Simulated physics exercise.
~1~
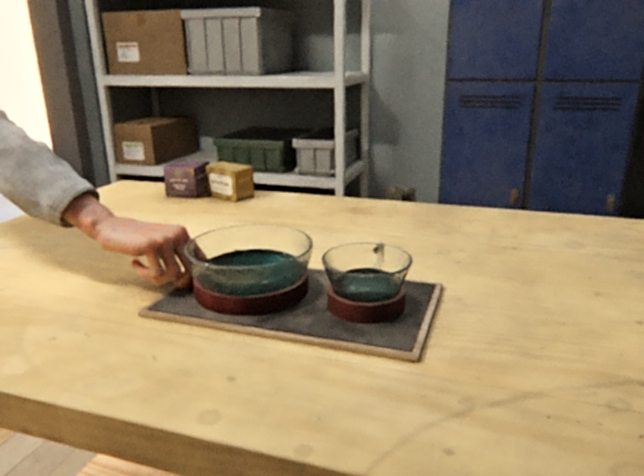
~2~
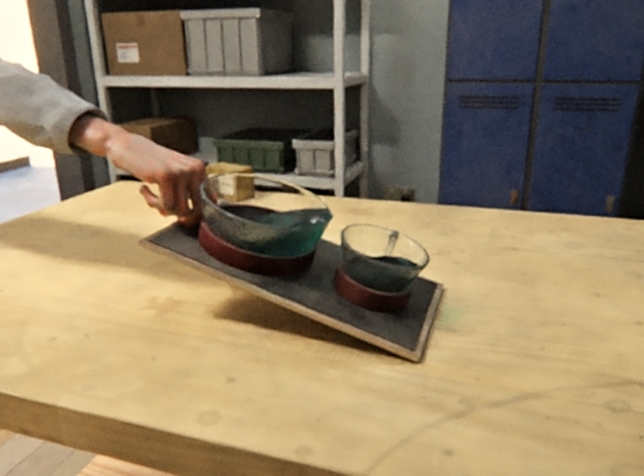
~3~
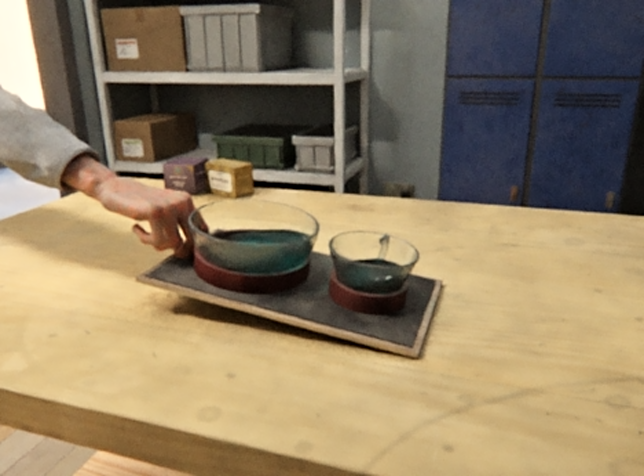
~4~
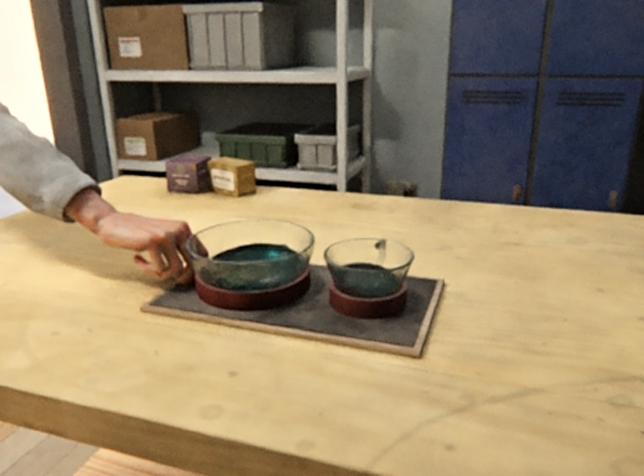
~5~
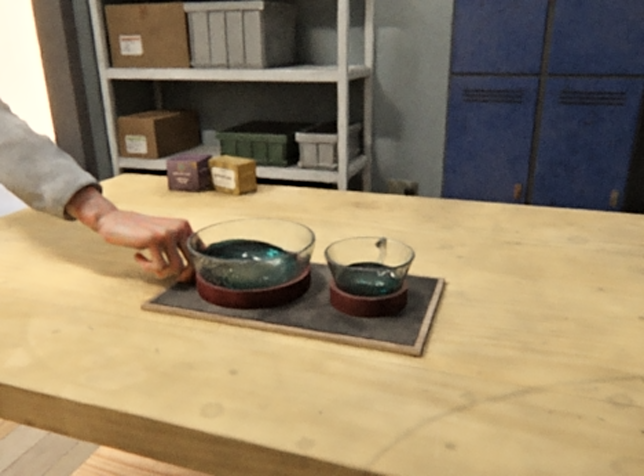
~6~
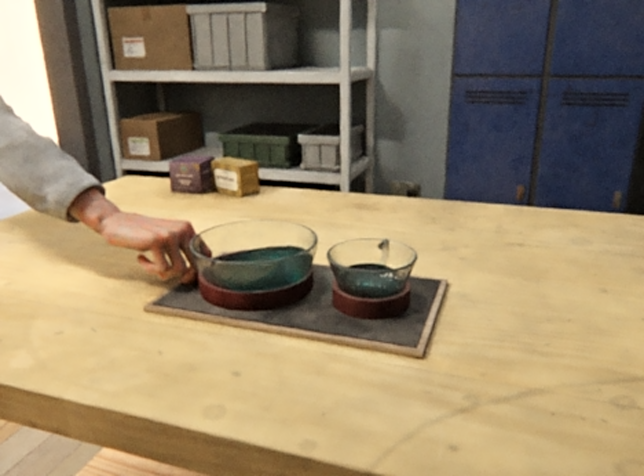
On a wooden table in a storage room, a hand lifted the left end of a dark tray holding a glass bowl and a smaller glass cup, tilting the greenish water inside, then lowered it flat, and the water sloshed a little while the hand stayed there.
